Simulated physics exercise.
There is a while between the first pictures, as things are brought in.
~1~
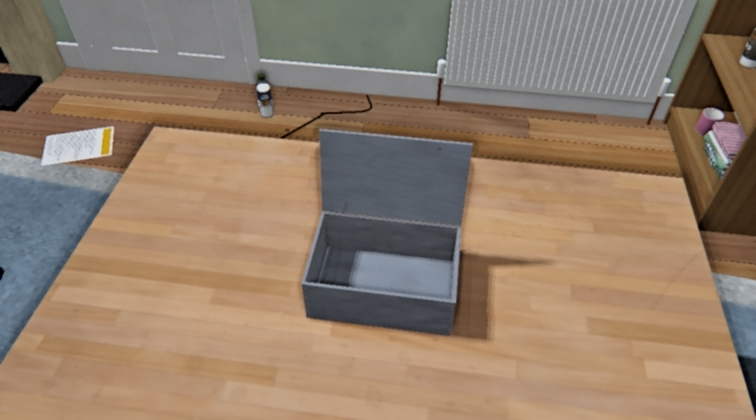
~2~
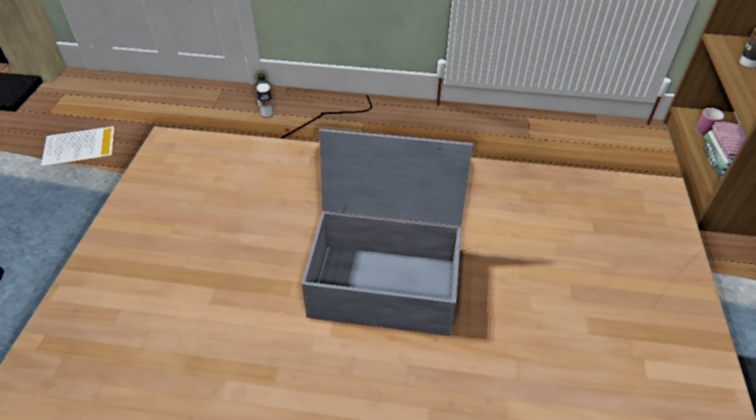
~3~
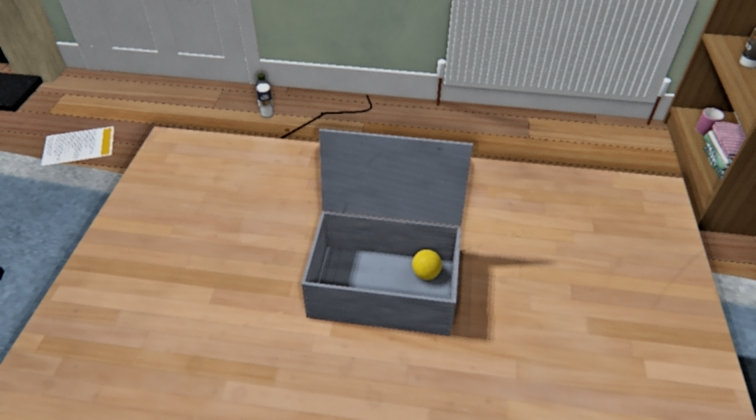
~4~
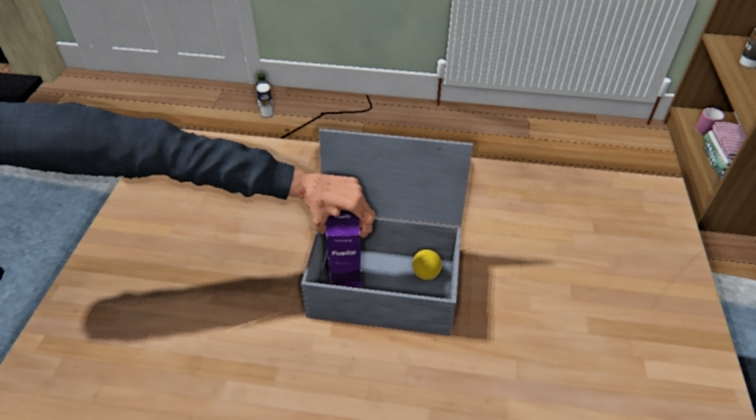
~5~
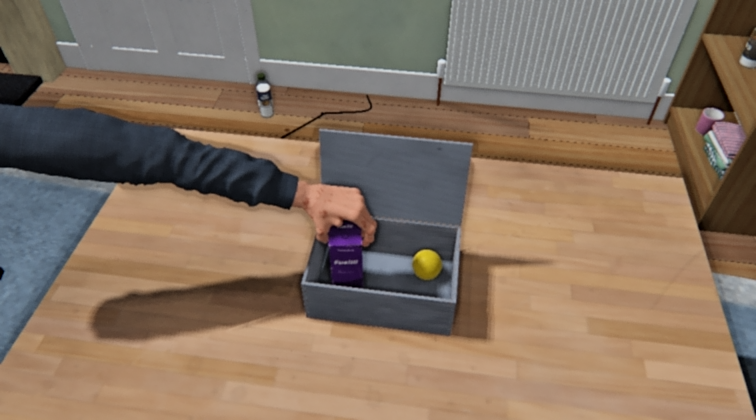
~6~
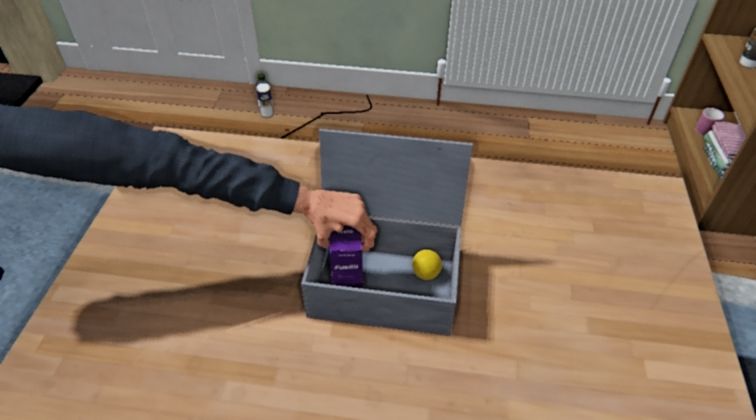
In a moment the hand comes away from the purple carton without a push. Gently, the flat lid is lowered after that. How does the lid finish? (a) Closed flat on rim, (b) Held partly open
(b) Held partly open.
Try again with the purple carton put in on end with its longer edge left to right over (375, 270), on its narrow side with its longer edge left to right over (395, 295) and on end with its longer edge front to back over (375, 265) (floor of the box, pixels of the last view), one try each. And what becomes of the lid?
Trial 1: Lid propped open. Trial 2: Lid fully lowered. Trial 3: Lid propped open.
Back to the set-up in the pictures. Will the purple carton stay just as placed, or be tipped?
Looking at the last picture, the purple carton is left as set.
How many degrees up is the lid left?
The lid sits around 35° above the rim.
Then, 1.10 s after the last picture, lid starting down.
Then, 1.50 s after the last picture, lid 65° above the rim.
Then, 1.70 s after the last picture, lid 51° above the rim.
Then, 3.00 s after the last picture, lid 39° above the rim.
At rest, lid 37° above the rim; both in place. Seen from the same camera at the end, purple carton near (347, 265).
